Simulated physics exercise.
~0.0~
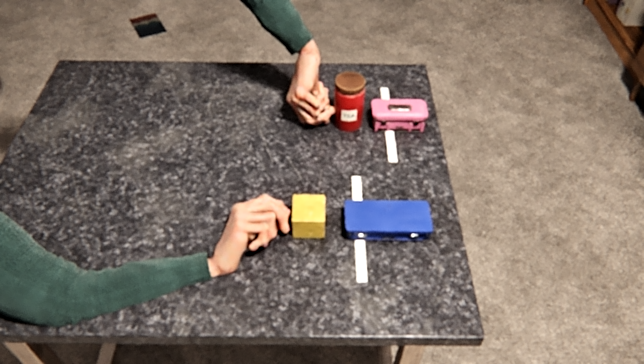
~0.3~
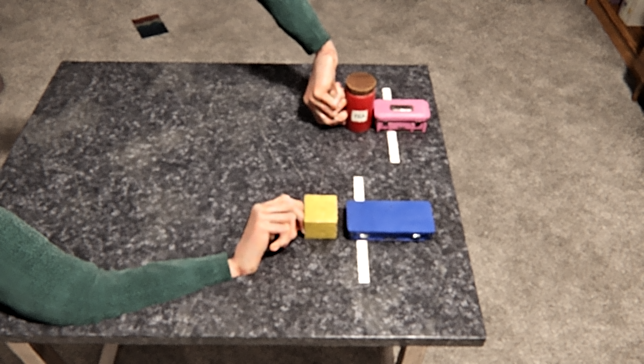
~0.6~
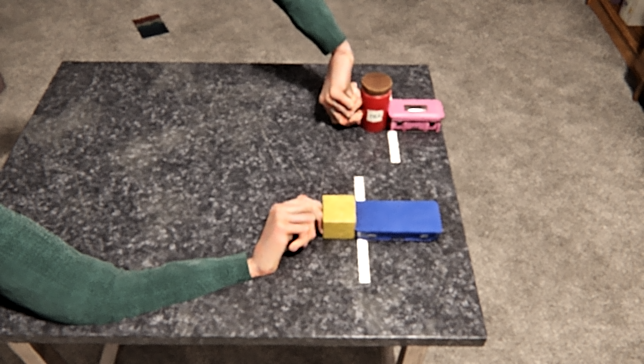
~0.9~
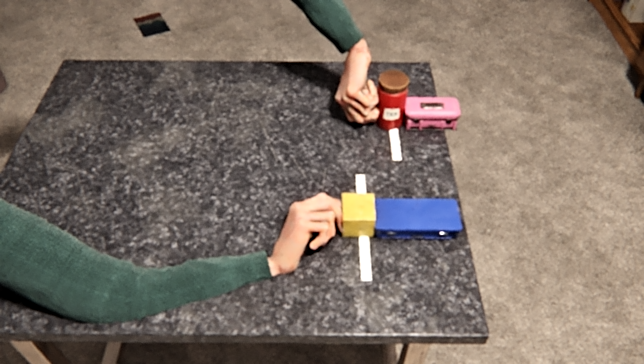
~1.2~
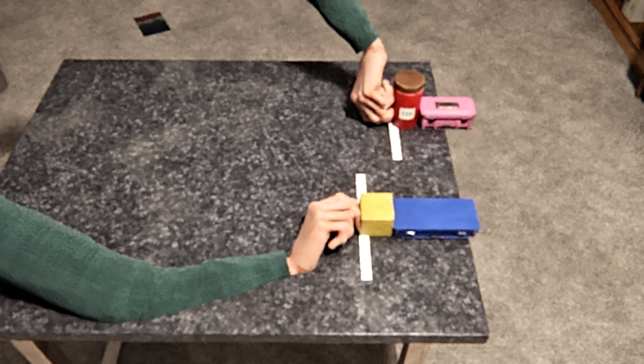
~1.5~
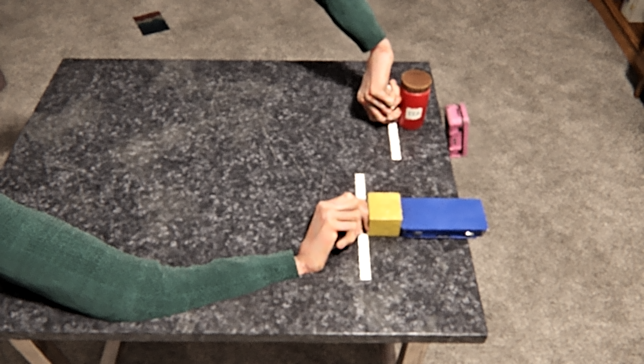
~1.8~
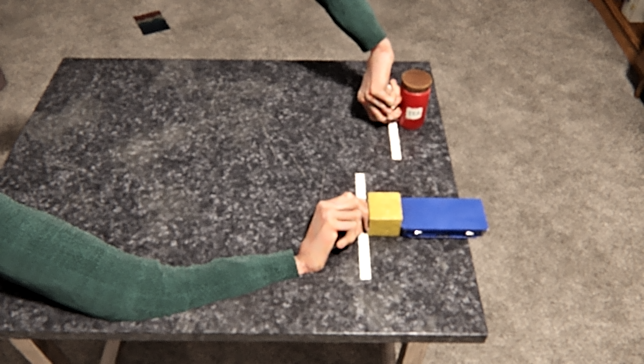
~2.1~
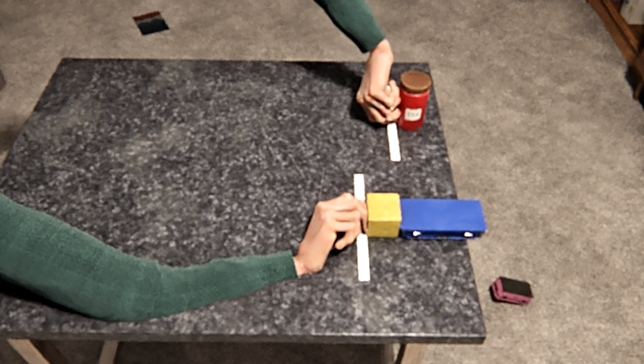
Two hands in green sleeves rest on a dark speckled table, seen from above, one behind a red jar on the far side and the other behind a yellow block nearer the viewer. A small pink case and a longer blue case sit ahead of them to the right, each by a strip of white tape. The hands push the jar and block rightward until they meet the cases and drive them toward the right edge. The pink case tips over the edge and drops out of sight, while the hands stop. It reappears on the carpet at lower right, and the blue case stays on the table, slightly overhanging the edge.
